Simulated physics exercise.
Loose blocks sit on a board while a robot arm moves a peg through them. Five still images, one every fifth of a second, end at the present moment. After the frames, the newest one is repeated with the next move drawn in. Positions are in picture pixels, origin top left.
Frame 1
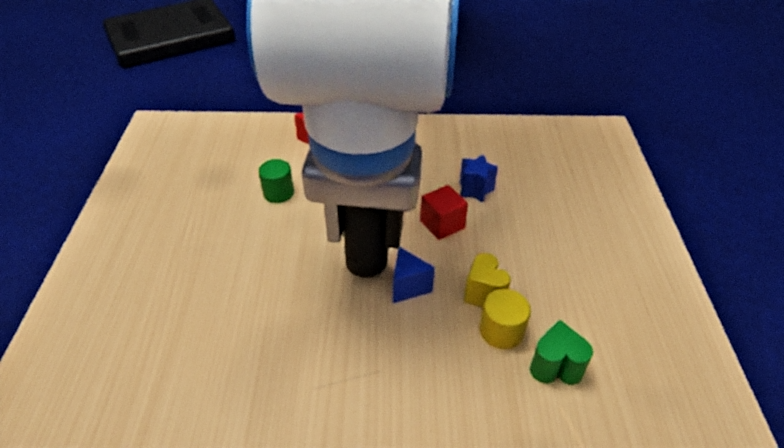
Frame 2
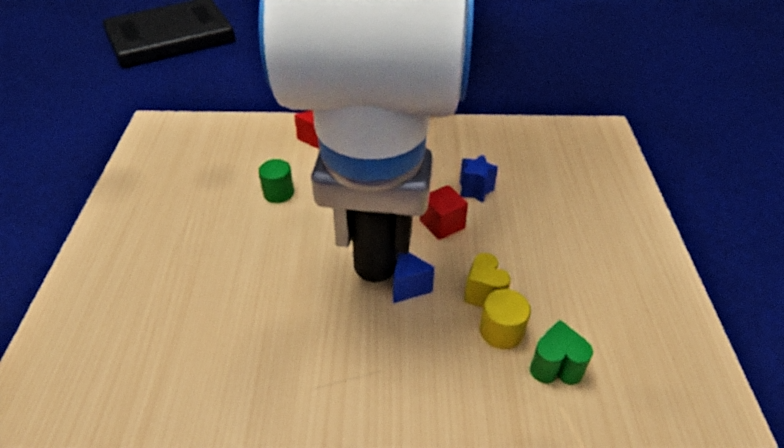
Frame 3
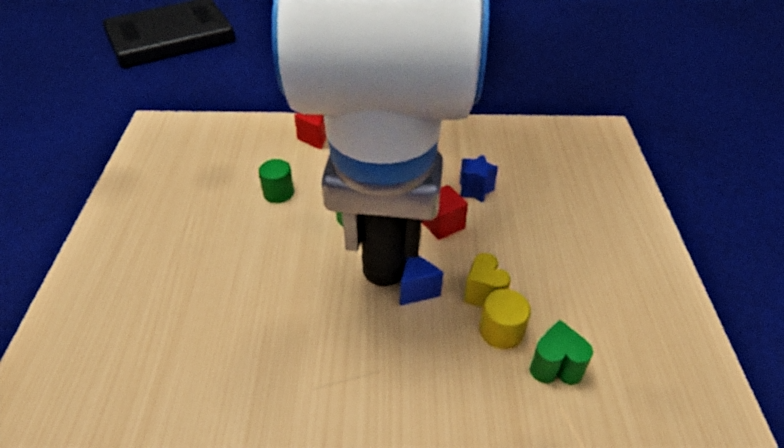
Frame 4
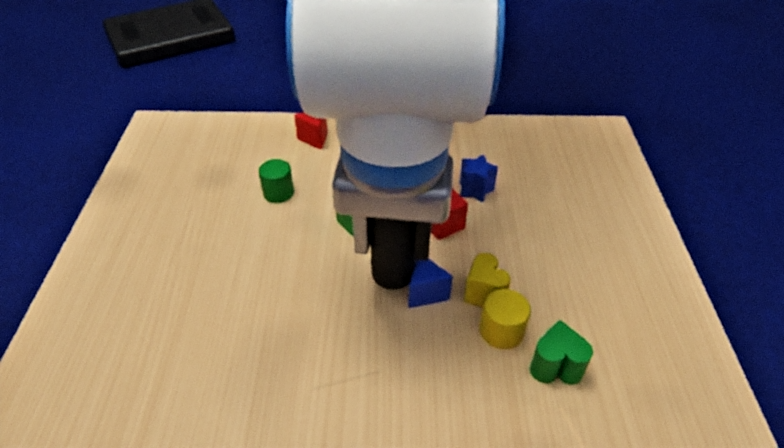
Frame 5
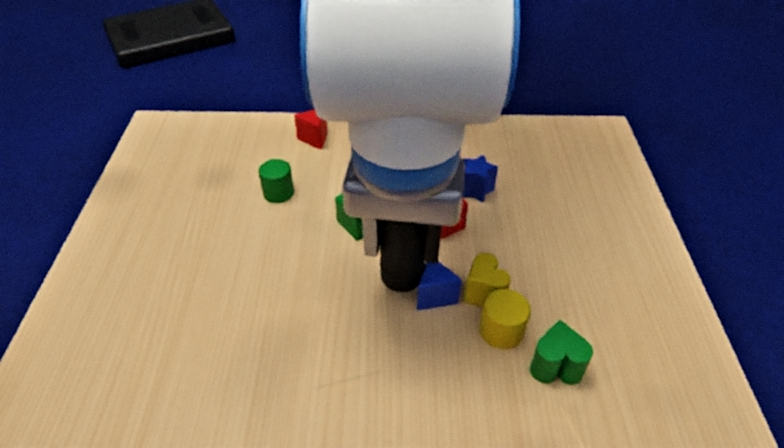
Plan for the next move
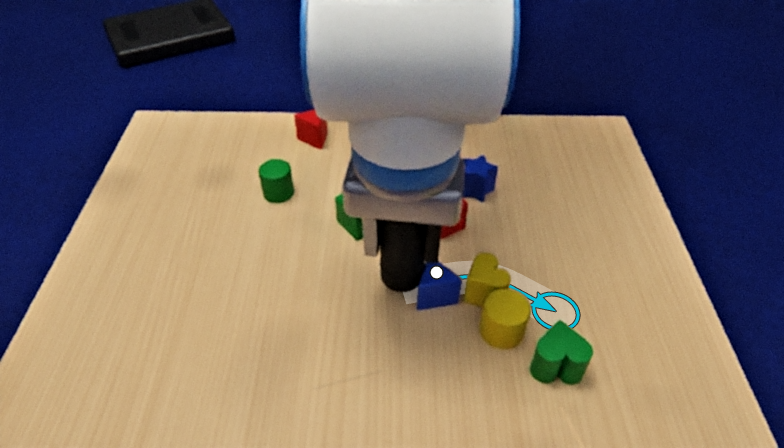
On a wooden board, a robot arm's black peg nudging a blue triangular block slightly rightward, close to a still yellow heart.
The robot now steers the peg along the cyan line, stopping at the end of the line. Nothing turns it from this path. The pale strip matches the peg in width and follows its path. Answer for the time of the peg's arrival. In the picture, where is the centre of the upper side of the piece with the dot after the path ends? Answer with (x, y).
At the end it should sit near (474, 283).
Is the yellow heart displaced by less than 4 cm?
I expect not.
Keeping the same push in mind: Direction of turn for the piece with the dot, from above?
It goes round the way clock hands do.
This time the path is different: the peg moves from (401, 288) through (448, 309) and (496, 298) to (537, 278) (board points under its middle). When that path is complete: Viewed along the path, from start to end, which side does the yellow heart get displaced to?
With start-to-end as forward, it shifts left.
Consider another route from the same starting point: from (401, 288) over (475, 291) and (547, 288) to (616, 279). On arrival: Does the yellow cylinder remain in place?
That would be a no.
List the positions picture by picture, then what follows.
In the first frame, lower end of the peg at (367, 263), tops of blocks, blue triangular piece at (409, 263), yellow heart at (489, 270), yellow cylinder at (508, 306), green heart at (564, 344).
In the second frame, peg at (375, 267), blocks as before.
In the third frame, peg at (384, 271), blue triangular piece at (418, 266).
In the fourth frame, peg at (393, 274), blue triangular piece at (427, 270).
In the fifth frame, peg at (402, 276), blue triangular piece at (437, 272), yellow heart at (489, 270), yellow cylinder at (508, 306), green heart at (564, 344).
The drawn path runs from (401, 288) by way of (454, 278) and (506, 285) to (556, 311); the dot is on the blue triangular piece.
On the path given first. One third of the way, peg at (457, 267); blue triangular piece at (470, 282), turned 45° clockwise; yellow heart at (502, 274), turned 25° anticlockwise.
Two thirds of the way, peg at (509, 273); blue triangular piece at (474, 283), turned 65° clockwise; yellow heart at (539, 286), turned 40° clockwise.
At the end, peg at (560, 300); blue triangular piece at (474, 283), turned 65° clockwise; yellow heart at (590, 319), turned 60° clockwise; yellow cylinder not moved; green heart at (572, 358), turned 45° clockwise.
